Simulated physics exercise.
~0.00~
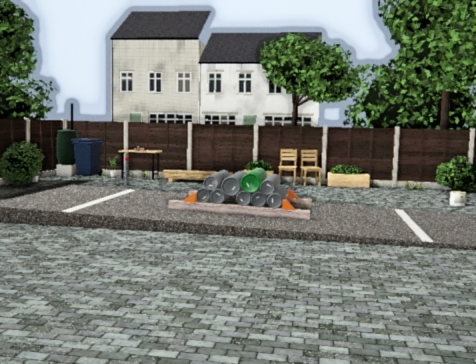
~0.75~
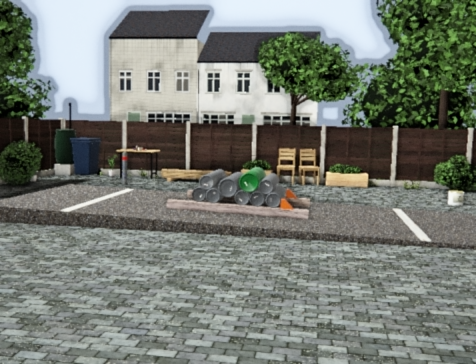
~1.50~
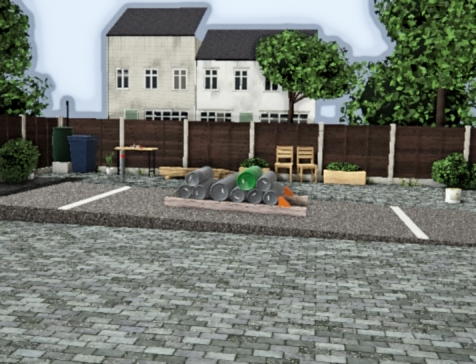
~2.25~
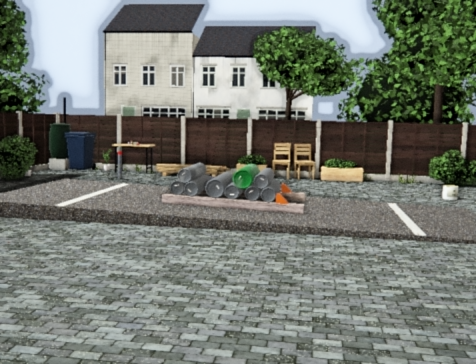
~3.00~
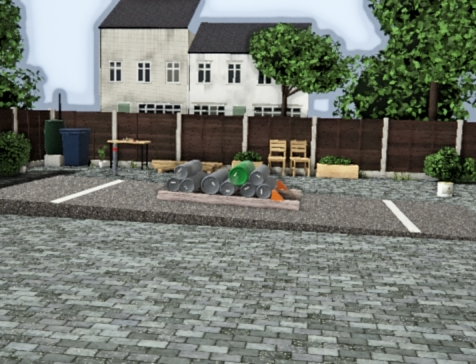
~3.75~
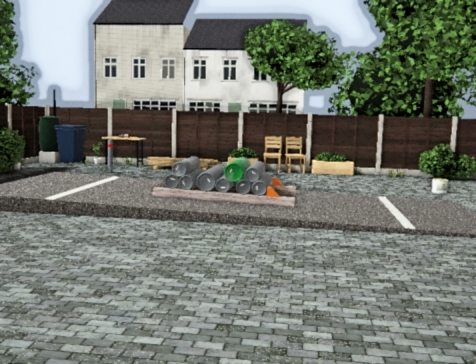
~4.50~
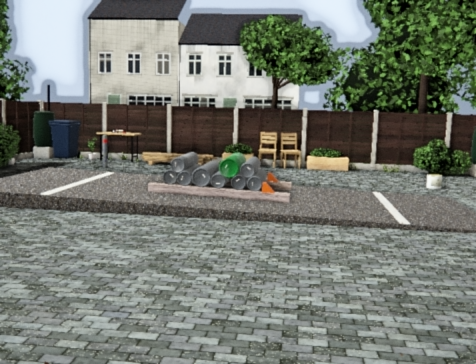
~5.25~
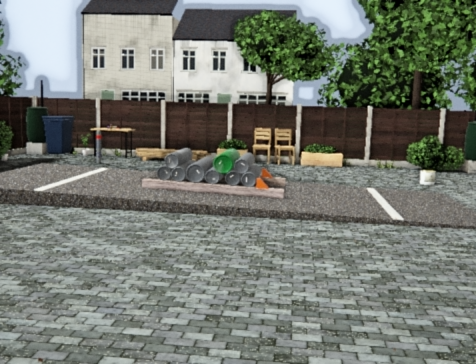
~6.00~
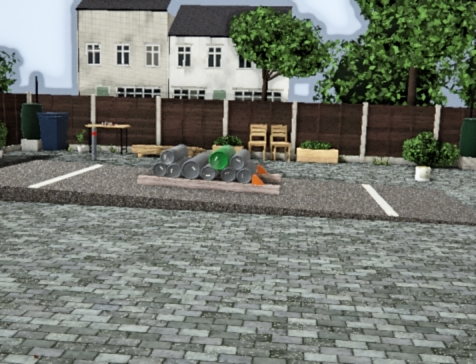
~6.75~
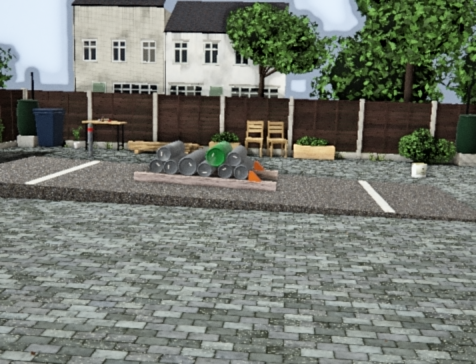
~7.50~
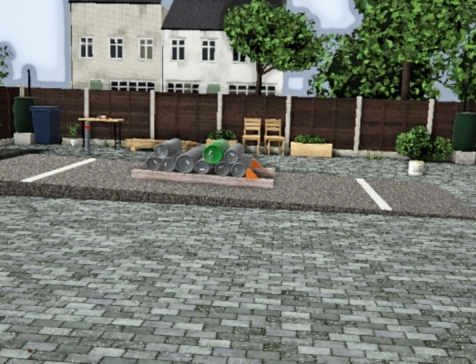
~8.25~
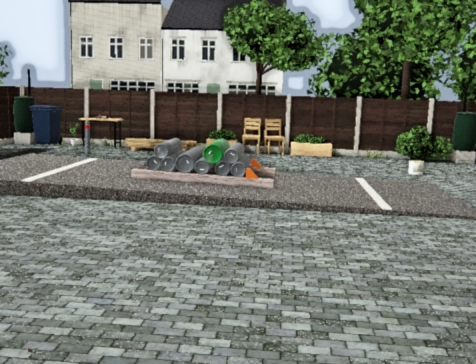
In a paved yard backed by a brown fence and pale houses, a stack of grey cylinders with one green one shifted slightly on its low bearers, the green one turning a little, then everything settled with the green still resting on top of others.
